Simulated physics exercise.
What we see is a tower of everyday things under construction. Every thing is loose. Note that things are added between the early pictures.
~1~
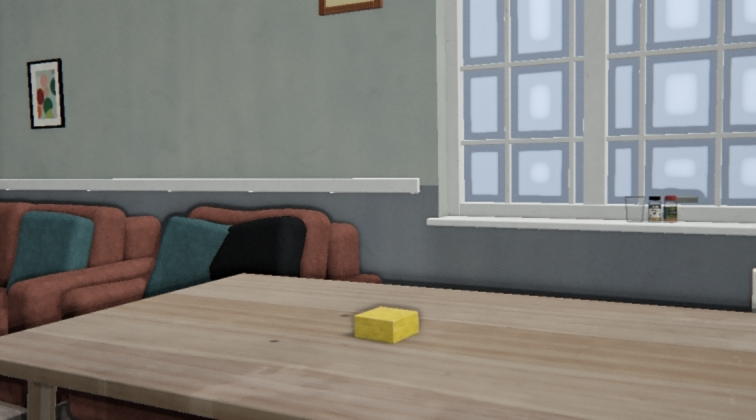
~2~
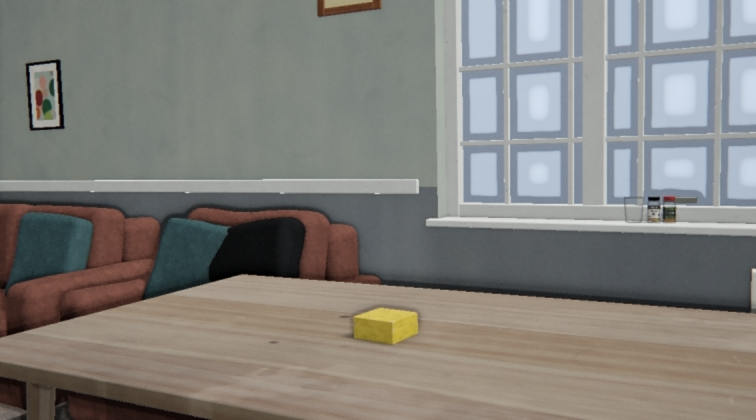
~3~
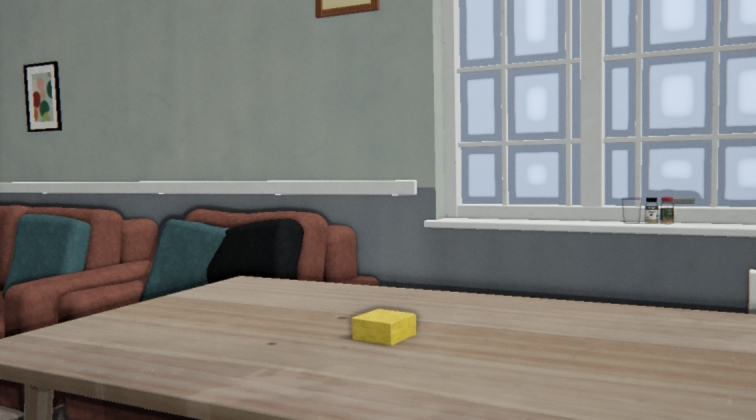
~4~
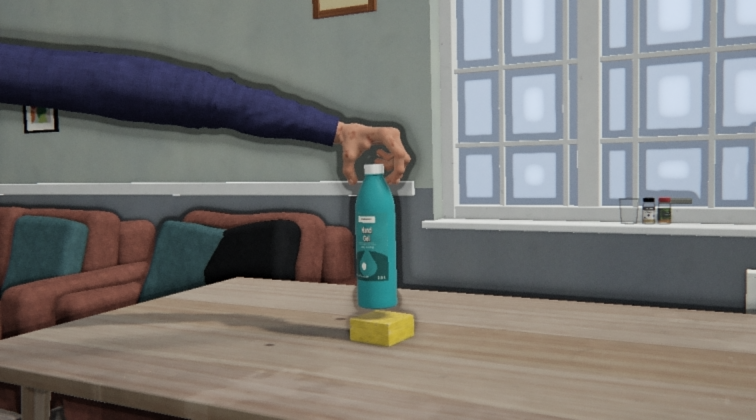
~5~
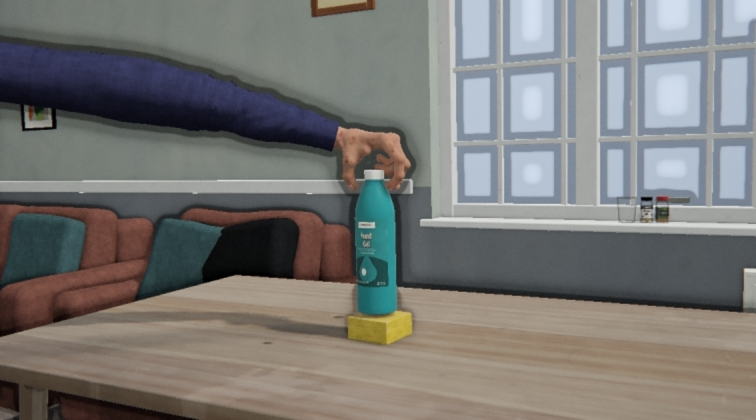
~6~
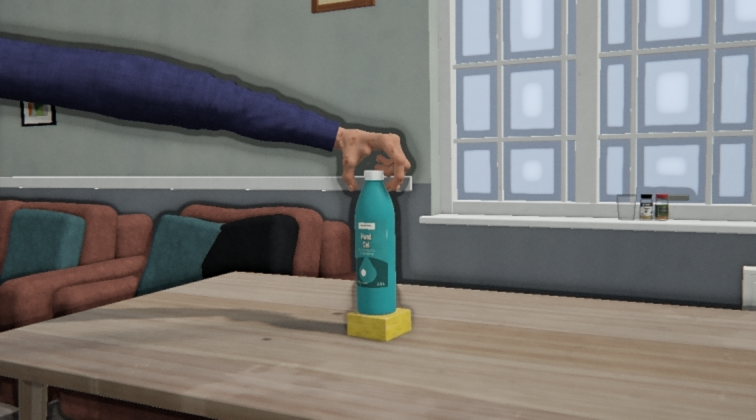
A hand in a dark blue sleeve reached in from the left, holding a turquoise bottle by its top, and lowered it onto the yellow block on the wooden table, keeping its grip.
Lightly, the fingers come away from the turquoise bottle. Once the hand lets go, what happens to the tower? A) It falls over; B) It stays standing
(B) It stays standing.
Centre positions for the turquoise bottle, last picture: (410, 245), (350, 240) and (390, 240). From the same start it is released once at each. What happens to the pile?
Topples over, topples over, stays standing.
Then, 0.20 s past the last view, nothing moves.
Then, 0.50 s past the last view, turquoise bottle resting near (375, 242).
Finally, both still in place. Final places as the last picture's camera would see them, turquoise bottle near (375, 242). The pile stays up.
